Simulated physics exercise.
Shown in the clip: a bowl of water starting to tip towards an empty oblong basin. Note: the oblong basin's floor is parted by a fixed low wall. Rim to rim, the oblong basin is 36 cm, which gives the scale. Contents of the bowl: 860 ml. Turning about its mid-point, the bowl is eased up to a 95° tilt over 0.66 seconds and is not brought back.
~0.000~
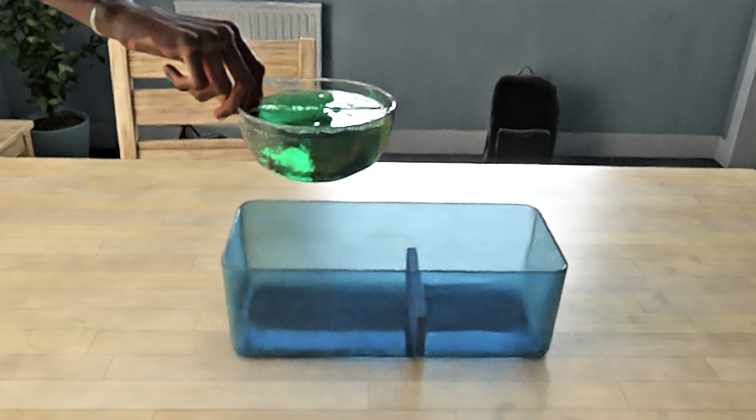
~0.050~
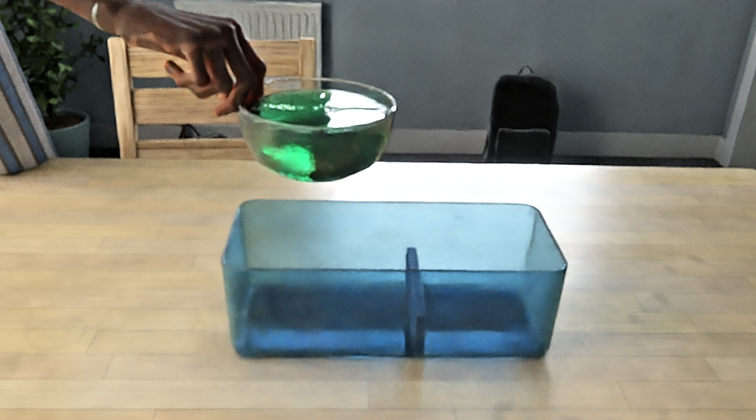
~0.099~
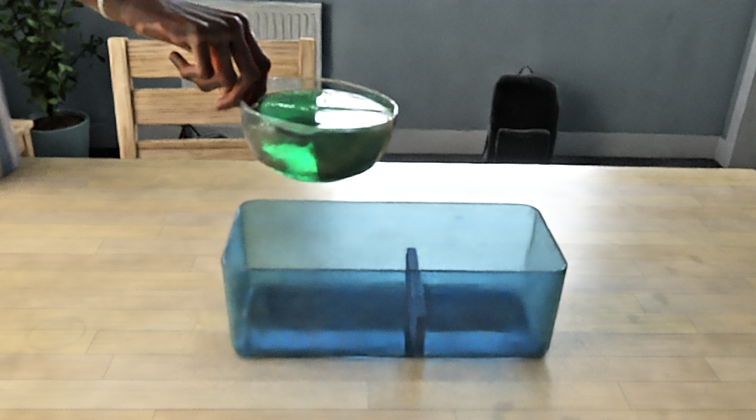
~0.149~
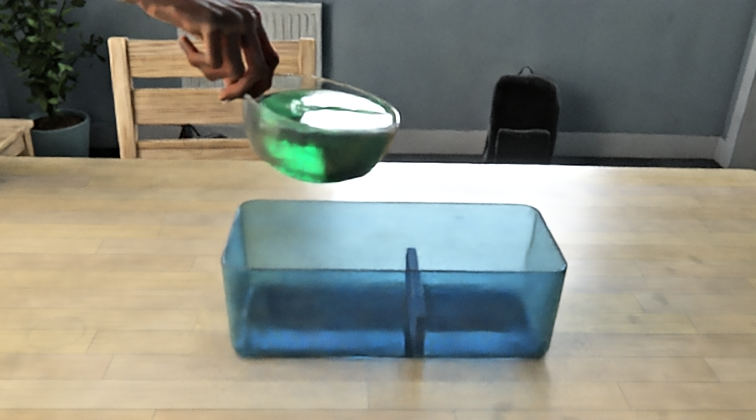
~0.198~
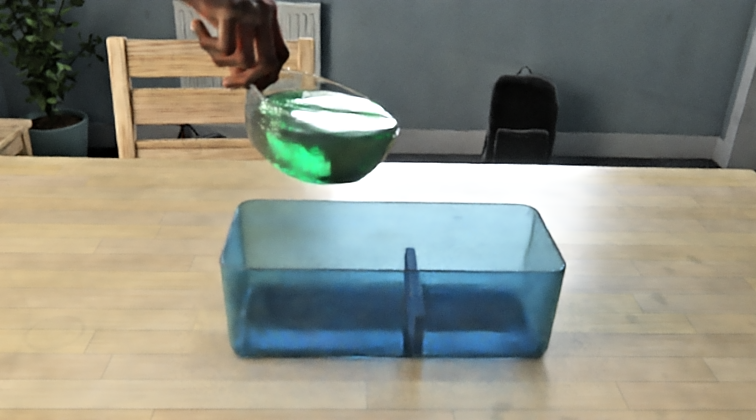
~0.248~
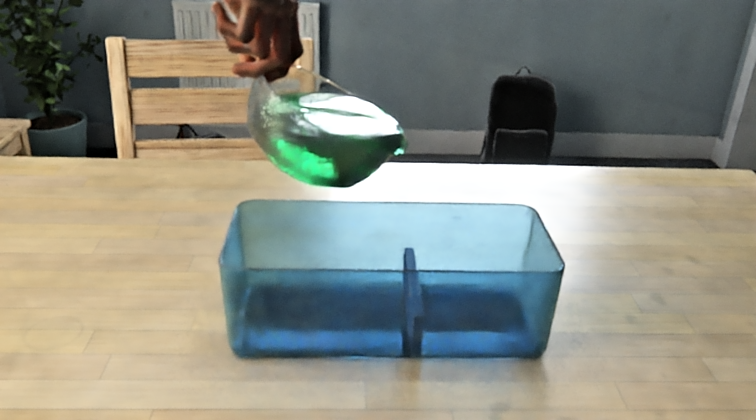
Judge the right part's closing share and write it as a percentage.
I would judge it at 64 per cent.
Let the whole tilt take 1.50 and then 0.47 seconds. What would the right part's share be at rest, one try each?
Result: 80 per cent, then 55 per cent.
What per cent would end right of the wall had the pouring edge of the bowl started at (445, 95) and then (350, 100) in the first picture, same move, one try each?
Near 90 in a hundred on the first go and near 15 in a hundred on the second.
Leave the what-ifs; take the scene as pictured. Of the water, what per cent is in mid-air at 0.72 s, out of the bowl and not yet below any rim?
6 per cent, roughly.
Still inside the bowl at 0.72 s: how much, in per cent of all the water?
Roughly 3 per cent.
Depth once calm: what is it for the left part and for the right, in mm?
Left part: About 10 mm; right part: About 26 mm.
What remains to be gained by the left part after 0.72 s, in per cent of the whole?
9 %.
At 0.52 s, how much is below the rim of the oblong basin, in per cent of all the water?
Estimate - around 44 in a hundred parts.
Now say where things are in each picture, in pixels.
In the first picture, it leans 0°; its right rim is at (394, 105); the water meets the walls at (243, 109) and (391, 112); the oblong basin's rim runs from (232, 233) to (552, 237); the wall's top is at (416, 280).
In the second picture, it leans 1°; its right rim is at (394, 106); the water meets the walls at (244, 107) and (391, 112).
In the third picture, it leans 5°; its right rim is at (396, 111); the water meets the walls at (245, 106) and (392, 114).
In the fourth picture, it leans 11°; its right rim is at (398, 120); the water meets the walls at (248, 104) and (394, 117).
In the fifth picture, it leans 20°; its right rim is at (397, 131); the water meets the walls at (250, 105) and (398, 124); 1 per cent is over the edge.
In the sixth picture, it leans 29°; its right rim is at (395, 144); the water meets the walls at (251, 107) and (393, 133); 6 per cent is over the edge.
Then, 0.52 s in, the tilt is 85° and 22 per cent is still to pour, 3 is left of the wall and 41 right of it.
Then, 0.72 s in, the tilt is 95° and 3 per cent is still to pour, 26 is left of the wall and 64 right of it.
Then, 0.93 s in, the tilt is 95° and 0 per cent is still to pour, 35 is left of the wall and 64 right of it.
Then, 1.16 s in, the tilt is 95° and 0 per cent is still to pour, 35 is left of the wall and 64 right of it.
Finally, 35 per cent lies left of the wall, 64 right of it and 1 outside.
